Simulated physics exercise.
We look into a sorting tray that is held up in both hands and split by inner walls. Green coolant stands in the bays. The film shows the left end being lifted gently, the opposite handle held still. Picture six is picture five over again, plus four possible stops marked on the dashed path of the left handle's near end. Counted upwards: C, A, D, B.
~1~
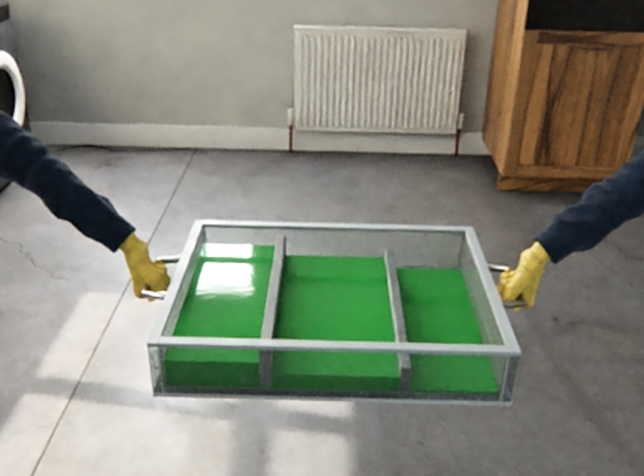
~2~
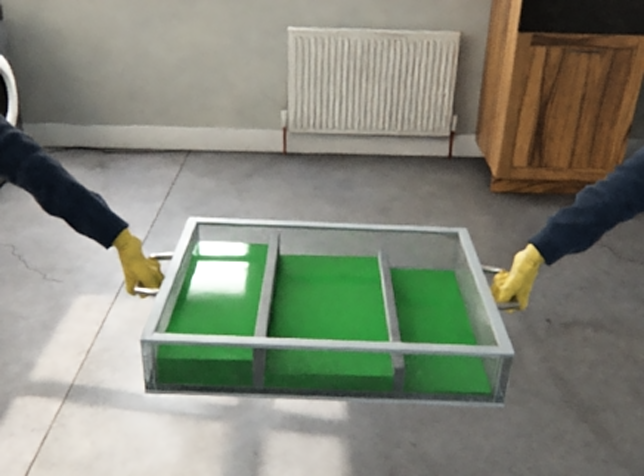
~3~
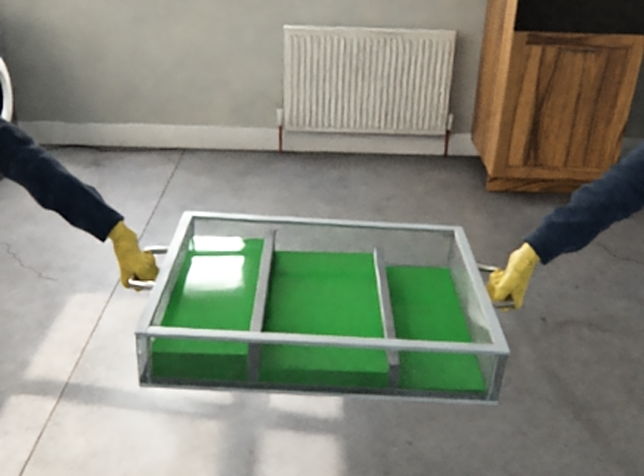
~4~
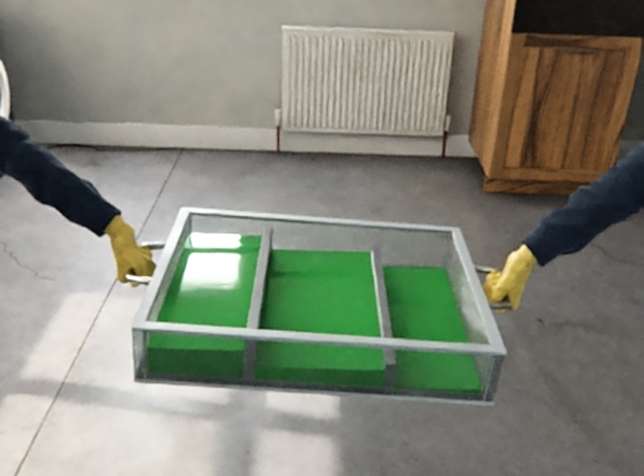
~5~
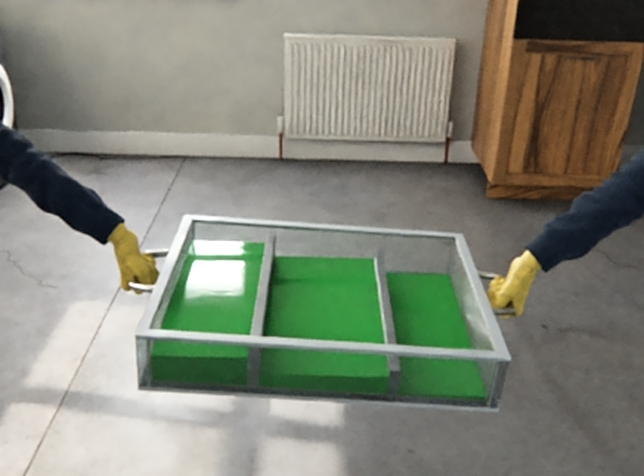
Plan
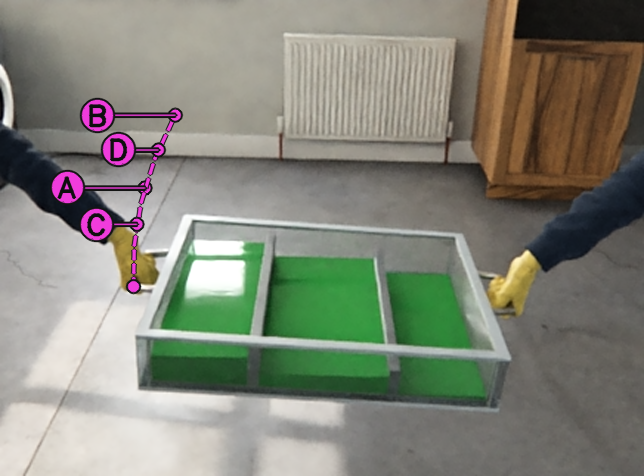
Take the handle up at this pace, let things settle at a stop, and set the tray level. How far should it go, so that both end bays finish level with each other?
D beats the others.
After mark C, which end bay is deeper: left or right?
The left one.
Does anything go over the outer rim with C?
No, all stays in.
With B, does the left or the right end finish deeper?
The right end bay.
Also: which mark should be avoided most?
C it is.
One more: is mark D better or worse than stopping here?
Mark D is better.
In magenta, A at (145, 187); B at (175, 115); C at (136, 224); D at (158, 149).
For mark A, the left end bay stands much deeper than the other; nothing spills.
For mark B, the right end bay stands much deeper than the other; about 1 % goes over the rim.
For mark C, the left end bay stands much deeper than the other; nothing spills.
For mark D, the two end bays stand about equally deep; nothing spills.
